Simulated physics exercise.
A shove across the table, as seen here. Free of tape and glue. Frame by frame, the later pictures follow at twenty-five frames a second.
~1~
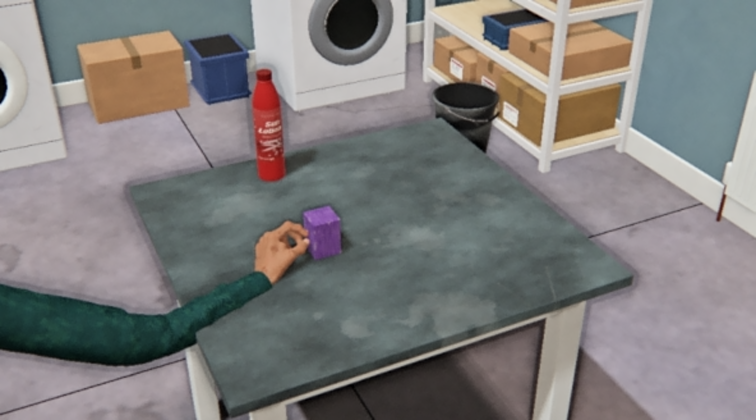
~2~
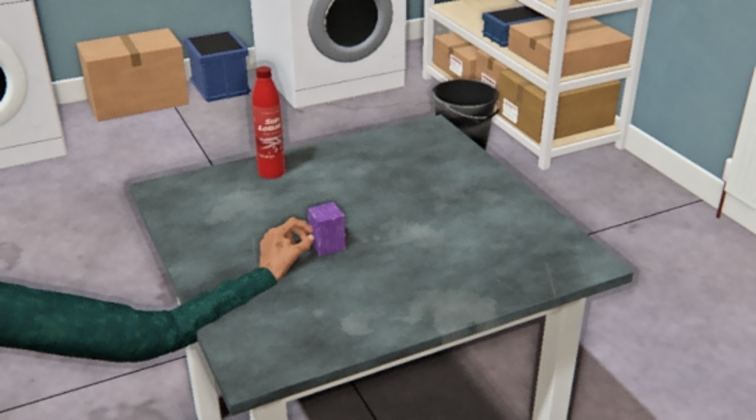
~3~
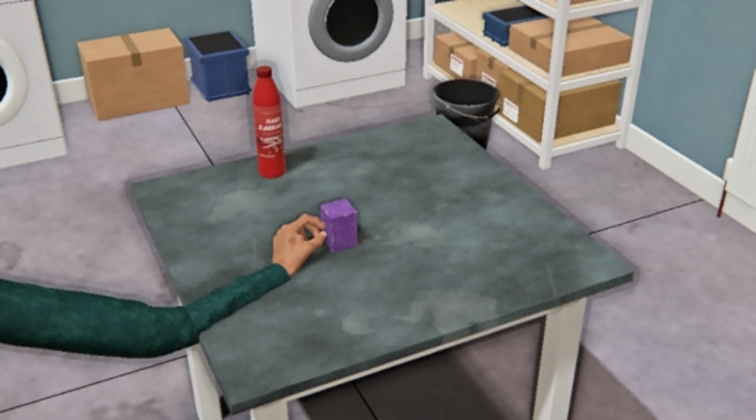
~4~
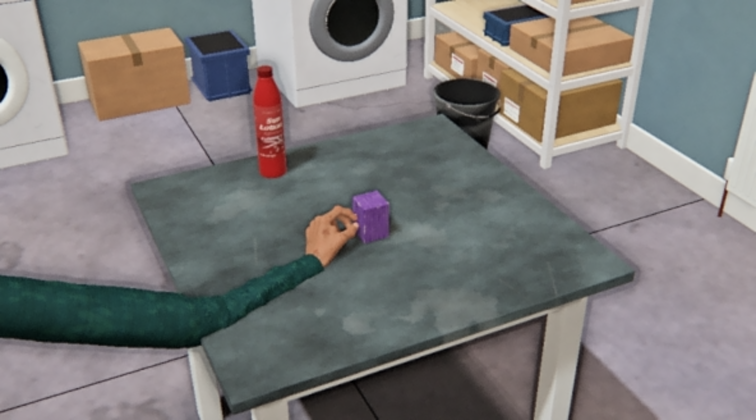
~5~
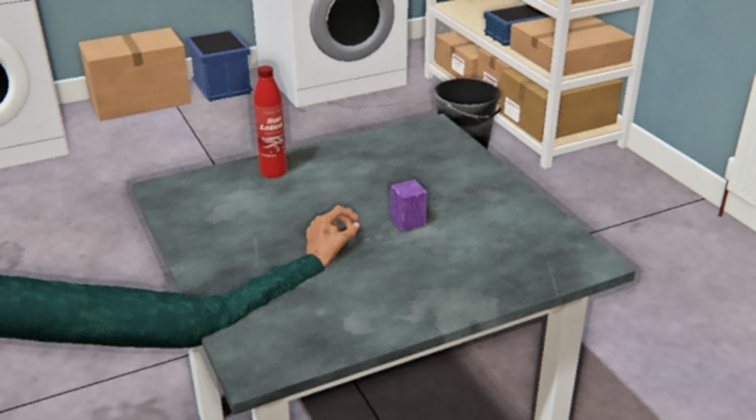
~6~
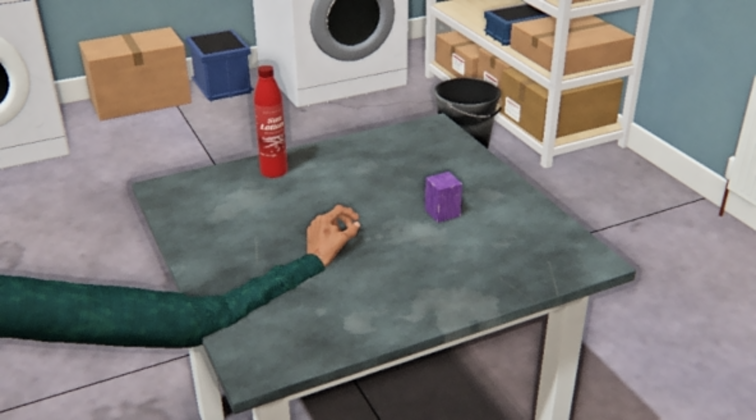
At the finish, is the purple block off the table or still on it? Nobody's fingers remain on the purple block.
Off the table.
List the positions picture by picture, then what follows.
In the first frame, under the hand; purple block (322, 233).
In the second frame, under the hand; purple block (327, 229).
In the third frame, under the hand; purple block (339, 225).
In the fourth frame, purple block (371, 217).
In the fifth frame, purple block (408, 205) shifted about its own width.
In the sixth frame, purple block (443, 197) shifted well along.
Then, 0.20 s on from there, purple block now off the table.
Then, 0.50 s on from there, things are still on the move.
In the end, off the table, purple block.
